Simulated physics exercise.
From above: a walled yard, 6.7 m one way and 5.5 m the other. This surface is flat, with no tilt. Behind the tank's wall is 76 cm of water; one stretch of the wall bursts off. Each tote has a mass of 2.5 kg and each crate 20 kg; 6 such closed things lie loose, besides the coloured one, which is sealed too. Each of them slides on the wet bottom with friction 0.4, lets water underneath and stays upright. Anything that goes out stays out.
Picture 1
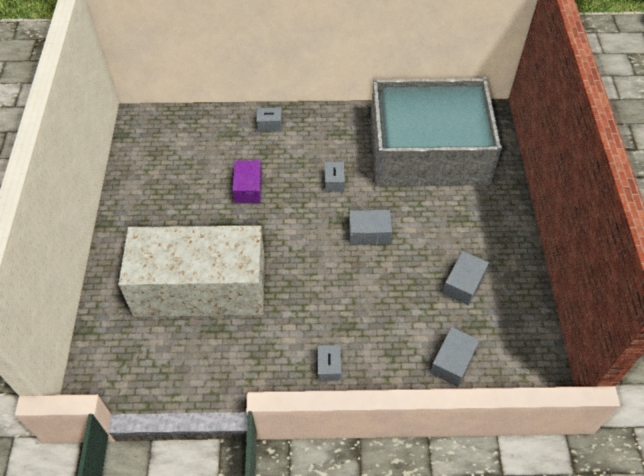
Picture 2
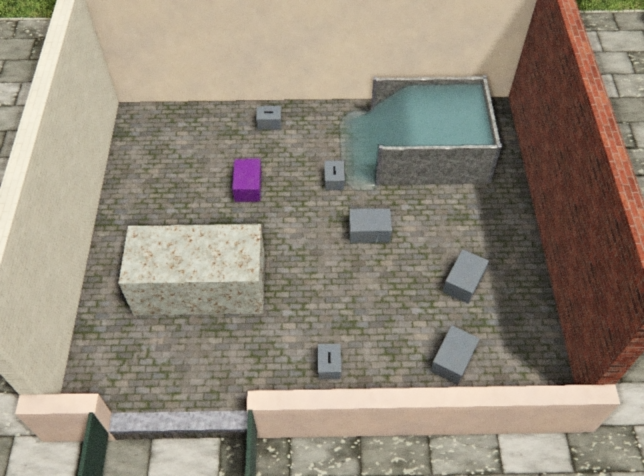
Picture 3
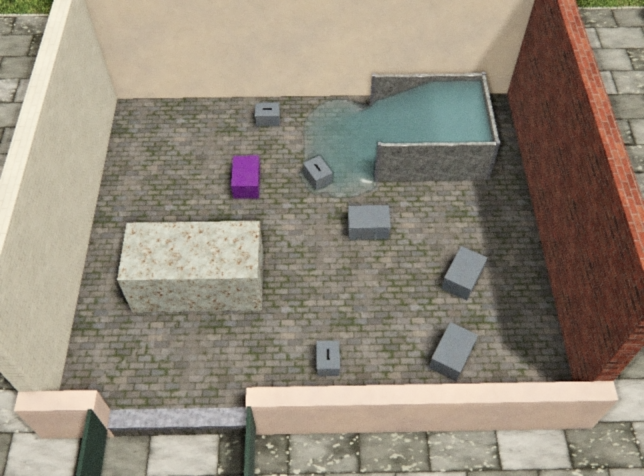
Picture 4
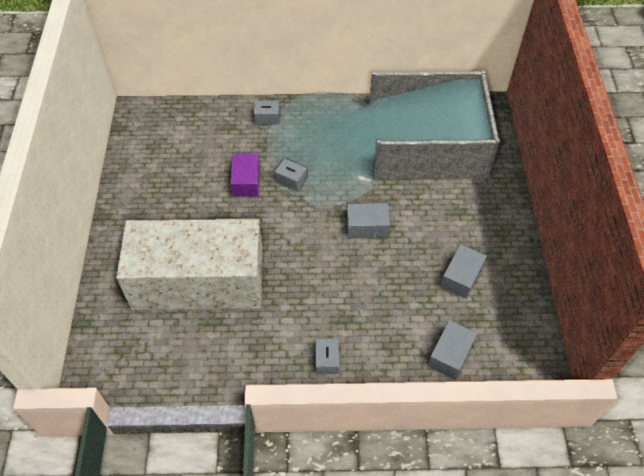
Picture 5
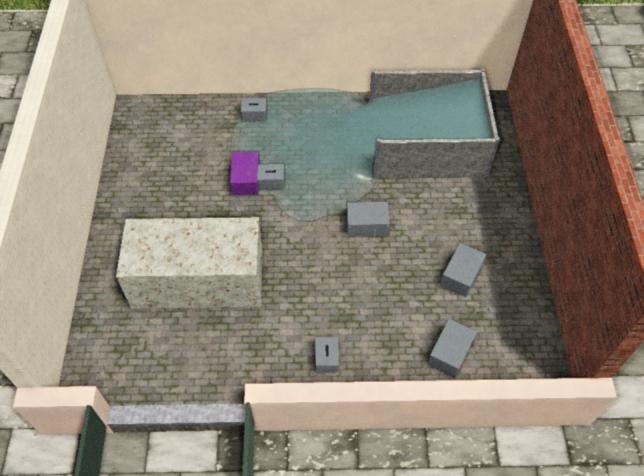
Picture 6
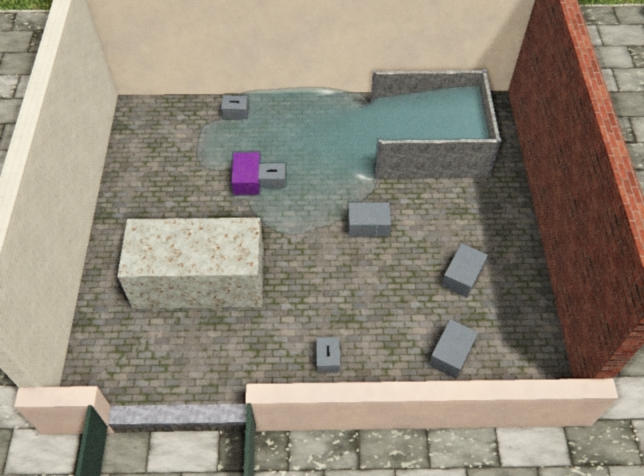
At first, a walled yard holds a full stone tank at the upper right, with a purple crate and several grey blocks scattered on the paving. The tank's left side opens and water spreads leftward across the ground, pushing one grey block against the purple crate, then shifting another near the back wall leftward.
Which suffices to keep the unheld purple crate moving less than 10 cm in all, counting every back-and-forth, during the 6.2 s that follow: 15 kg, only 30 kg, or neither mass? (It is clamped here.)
To my eye, it moves too far either way.
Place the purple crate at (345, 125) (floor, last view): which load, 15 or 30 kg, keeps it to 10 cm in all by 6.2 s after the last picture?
Neither holds.
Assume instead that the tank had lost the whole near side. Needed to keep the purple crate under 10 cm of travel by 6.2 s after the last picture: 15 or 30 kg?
So only the heavier pick.
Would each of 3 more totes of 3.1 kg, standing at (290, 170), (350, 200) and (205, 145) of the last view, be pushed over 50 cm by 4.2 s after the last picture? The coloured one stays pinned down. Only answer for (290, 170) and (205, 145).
Beyond it, beyond it.
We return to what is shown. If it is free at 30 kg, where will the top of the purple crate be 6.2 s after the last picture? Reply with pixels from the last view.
Estimated position: About (170, 352).
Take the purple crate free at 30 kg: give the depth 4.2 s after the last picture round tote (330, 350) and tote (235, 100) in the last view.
Around 1 cm and 11 cm.
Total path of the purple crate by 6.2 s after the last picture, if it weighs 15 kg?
Path length near 650 cm.
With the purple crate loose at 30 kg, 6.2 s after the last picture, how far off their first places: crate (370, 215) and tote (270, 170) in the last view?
Shift from start, in order: 40 cm; 150 cm.
Then, 0.6 s after the last picture the purple crate would be 125 cm from its start with 15 kg and 85 cm from its start with 30 kg; 7 cm of water round it then.
Then, 2.3 s after the last picture the purple crate would be 321 cm from its start with 15 kg and 225 cm from its start with 30 kg; 19 cm of water round it then.
Then, 4.2 s after the last picture the purple crate would be 388 cm from its start with 15 kg and 342 cm from its start with 30 kg; 8 cm of water round it then.
Then, 6.2 s after the last picture the purple crate would be 382 cm from its start with 15 kg and 318 cm from its start with 30 kg; 4 cm of water round it then.
